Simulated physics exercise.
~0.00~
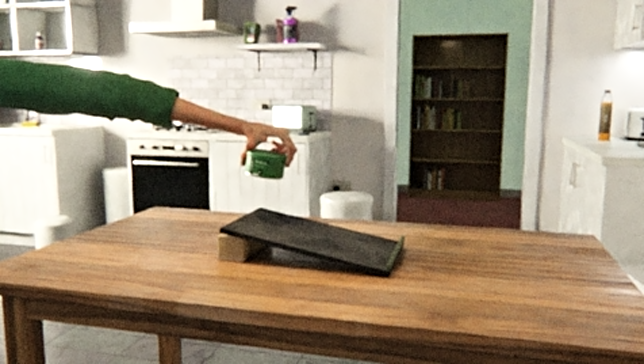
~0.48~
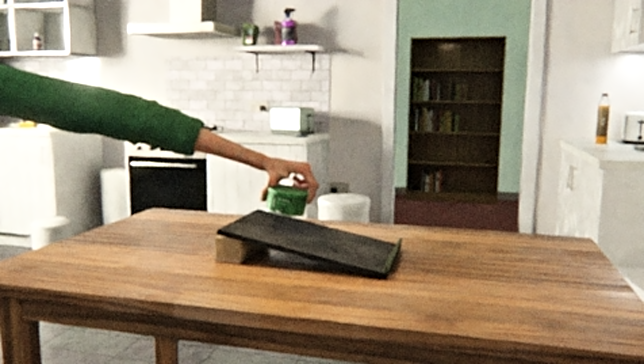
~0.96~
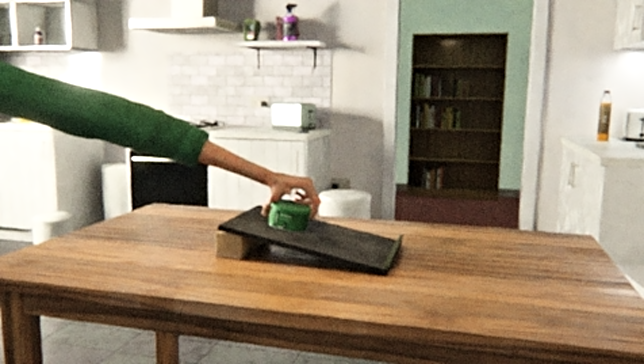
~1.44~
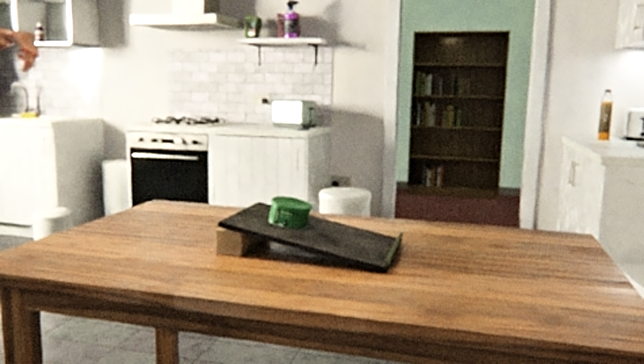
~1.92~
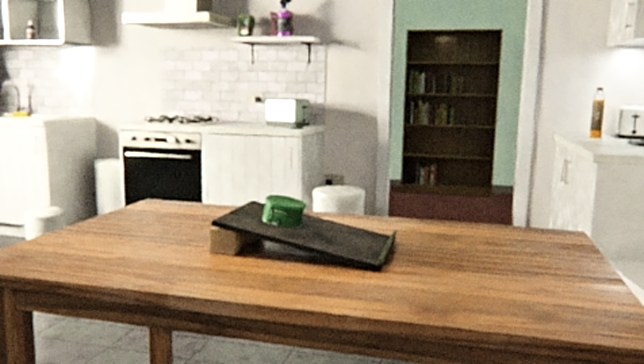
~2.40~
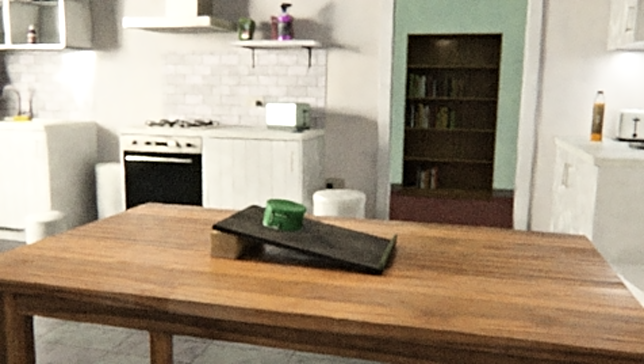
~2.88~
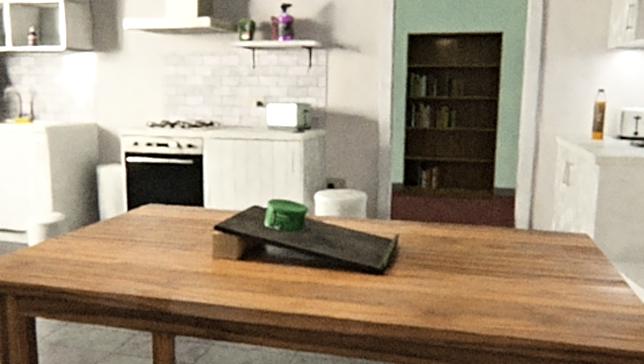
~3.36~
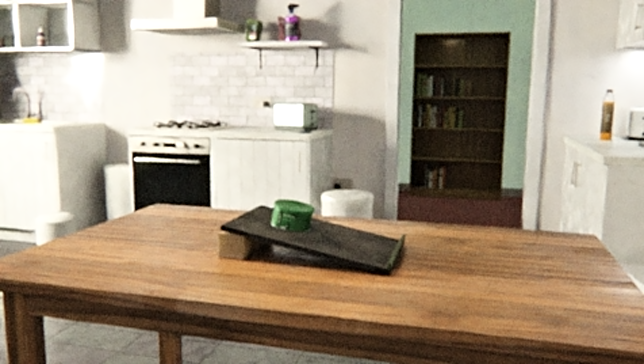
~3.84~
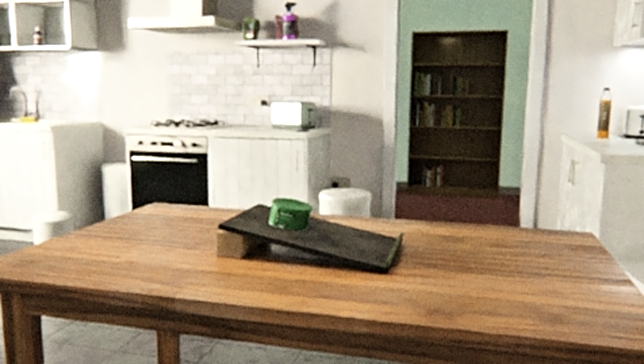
In a kitchen, a hand in a green sleeve lowered a green tub onto a dark sloping board propped on a wooden table, then let go and drew back to the left. The tub stayed where it was put, resting still on the slope.
